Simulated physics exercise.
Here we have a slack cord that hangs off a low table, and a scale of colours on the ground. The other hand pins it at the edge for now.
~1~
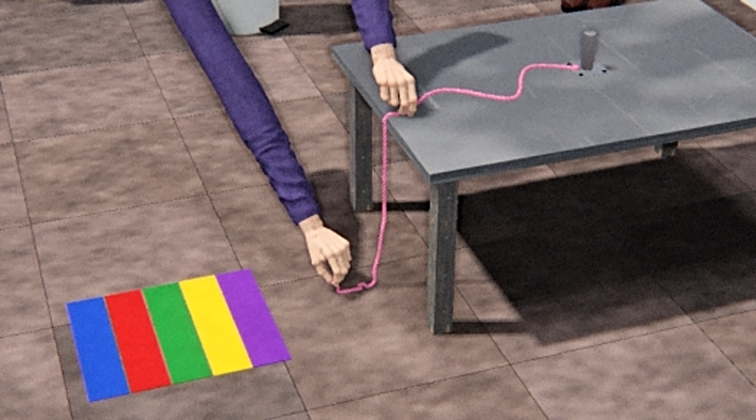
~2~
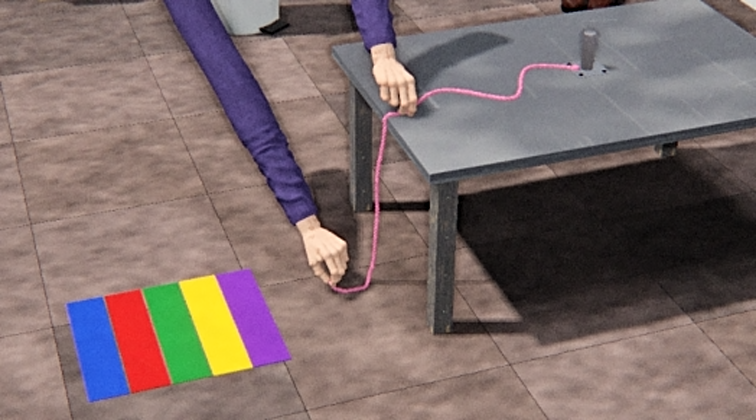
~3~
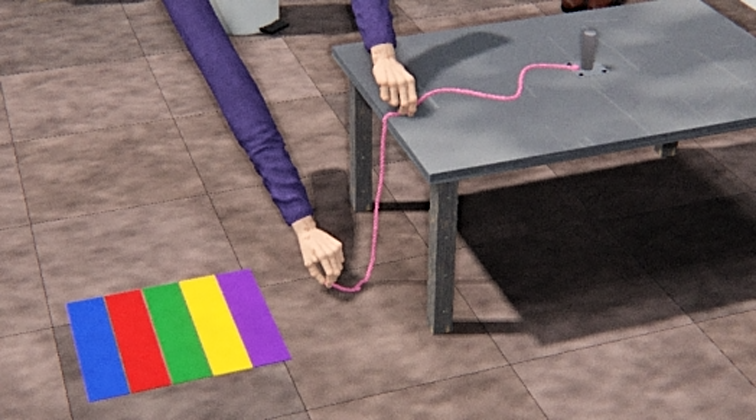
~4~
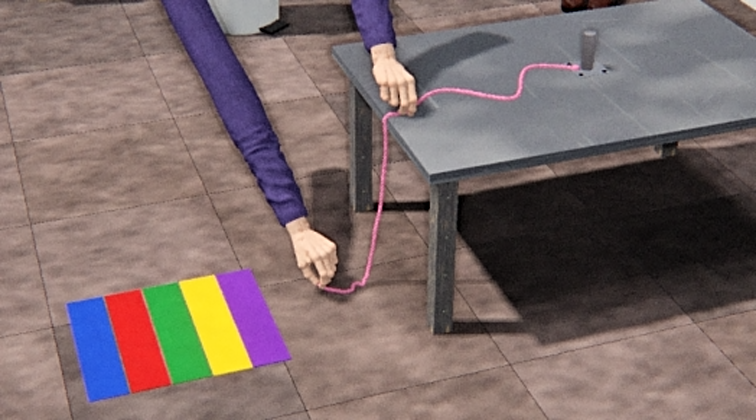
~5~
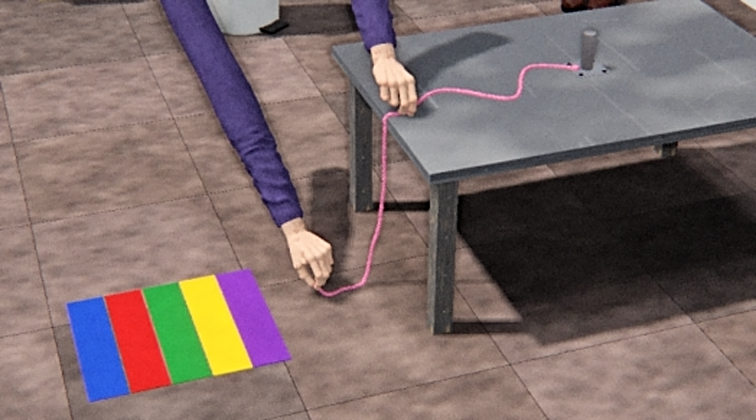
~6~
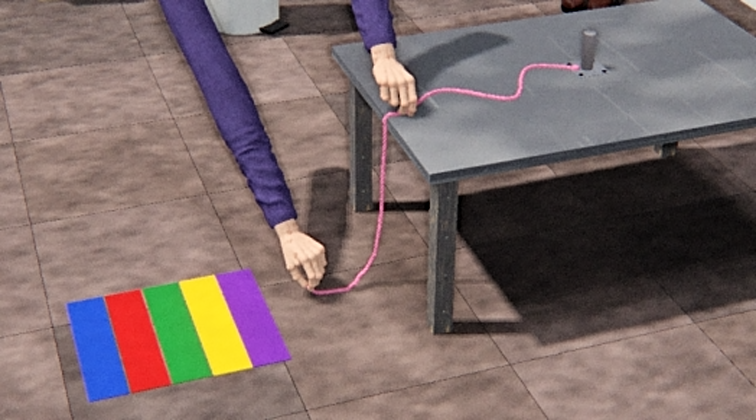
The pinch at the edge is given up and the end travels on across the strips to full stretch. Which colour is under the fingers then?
The end stops over the red strip.
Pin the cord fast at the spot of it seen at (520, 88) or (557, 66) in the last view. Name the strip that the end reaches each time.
Taking them in turn: Green; red.
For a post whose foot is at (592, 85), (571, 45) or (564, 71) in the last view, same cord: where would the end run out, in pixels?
In that order: (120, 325), (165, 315) and (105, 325).
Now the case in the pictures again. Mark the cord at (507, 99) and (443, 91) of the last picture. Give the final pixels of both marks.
Near (464, 95) and (406, 108).
Soon after, end near (205, 307); over yellow.
After that, end near (162, 315); over green.
At the stop, end near (135, 321); over red. It gets as far as the red strip.
